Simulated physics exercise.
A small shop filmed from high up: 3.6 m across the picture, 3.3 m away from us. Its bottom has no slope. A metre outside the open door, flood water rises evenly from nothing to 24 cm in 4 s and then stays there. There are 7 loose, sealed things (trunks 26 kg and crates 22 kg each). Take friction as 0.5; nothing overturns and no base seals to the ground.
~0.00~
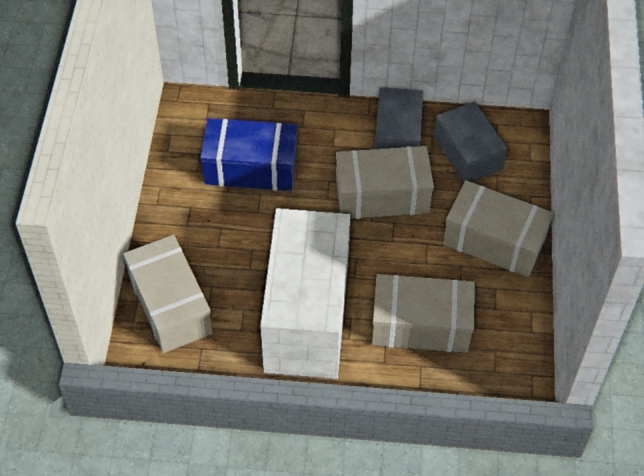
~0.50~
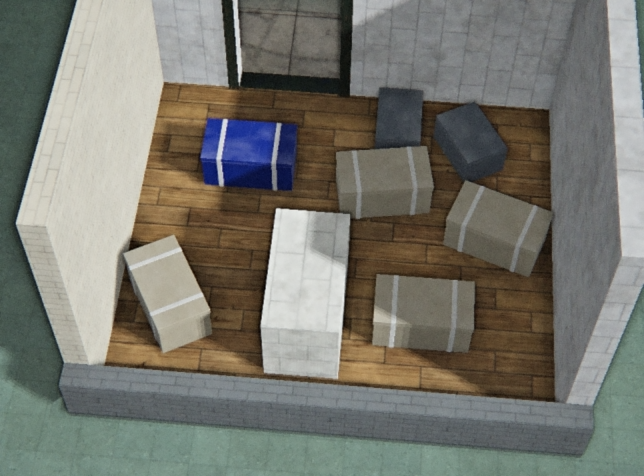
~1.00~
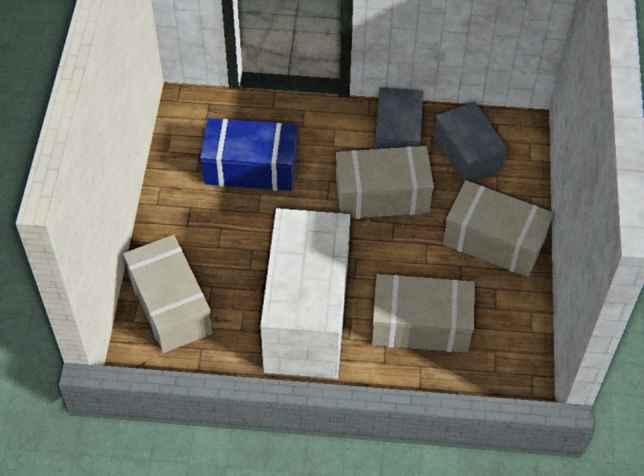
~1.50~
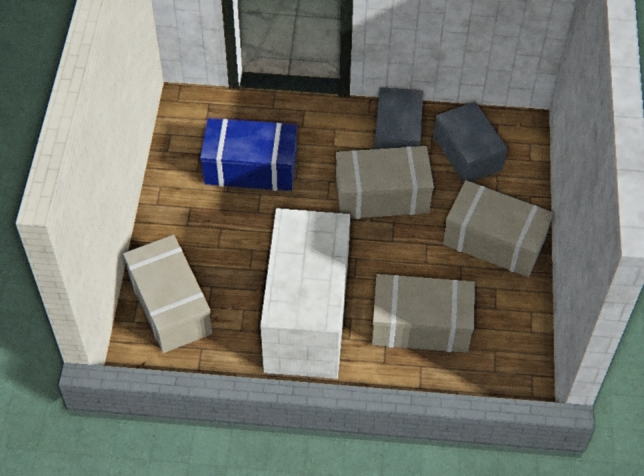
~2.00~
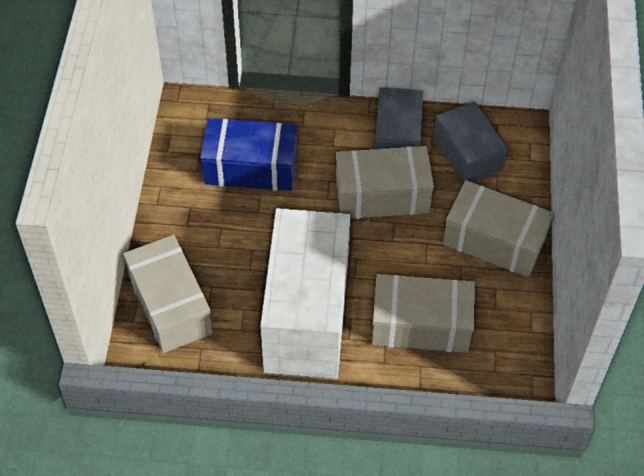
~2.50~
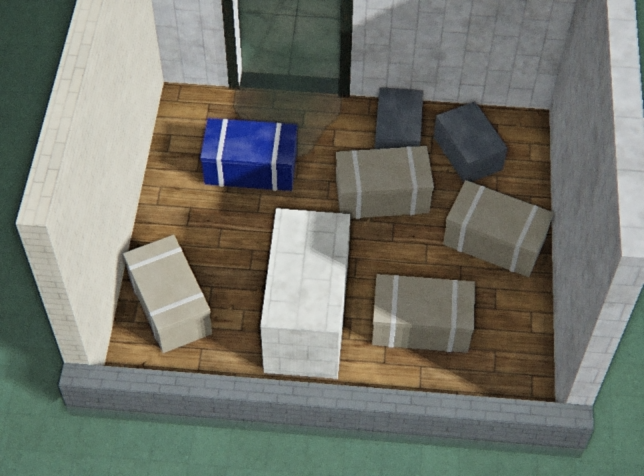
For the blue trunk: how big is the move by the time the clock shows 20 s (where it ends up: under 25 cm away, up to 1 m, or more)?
The blue trunk gets carried off.
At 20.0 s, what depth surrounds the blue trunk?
Roughly 23 cm.
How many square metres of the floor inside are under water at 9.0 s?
About 10.5 m2.
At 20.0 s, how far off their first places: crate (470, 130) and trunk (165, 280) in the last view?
In that order: 250 cm, 60 cm.
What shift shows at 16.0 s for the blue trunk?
Roughly 140 cm by then.
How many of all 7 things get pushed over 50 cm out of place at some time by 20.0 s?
That makes 7.
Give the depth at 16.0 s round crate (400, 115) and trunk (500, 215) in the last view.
About 21 and 16 cm.
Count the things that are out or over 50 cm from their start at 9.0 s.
I count 3.
After 4.0 s the blue trunk is near (242, 172), 0.3 m from its start, aground; 0 afloat.
After 9.0 s the blue trunk is near (216, 287), 1.6 m from its start, afloat; 4 afloat.
After 16.0 s the blue trunk is near (225, 274), 1.5 m from its start, afloat; 7 afloat.
After 20.0 s the blue trunk is near (207, 258), 1.4 m from its start, afloat; 7 afloat.
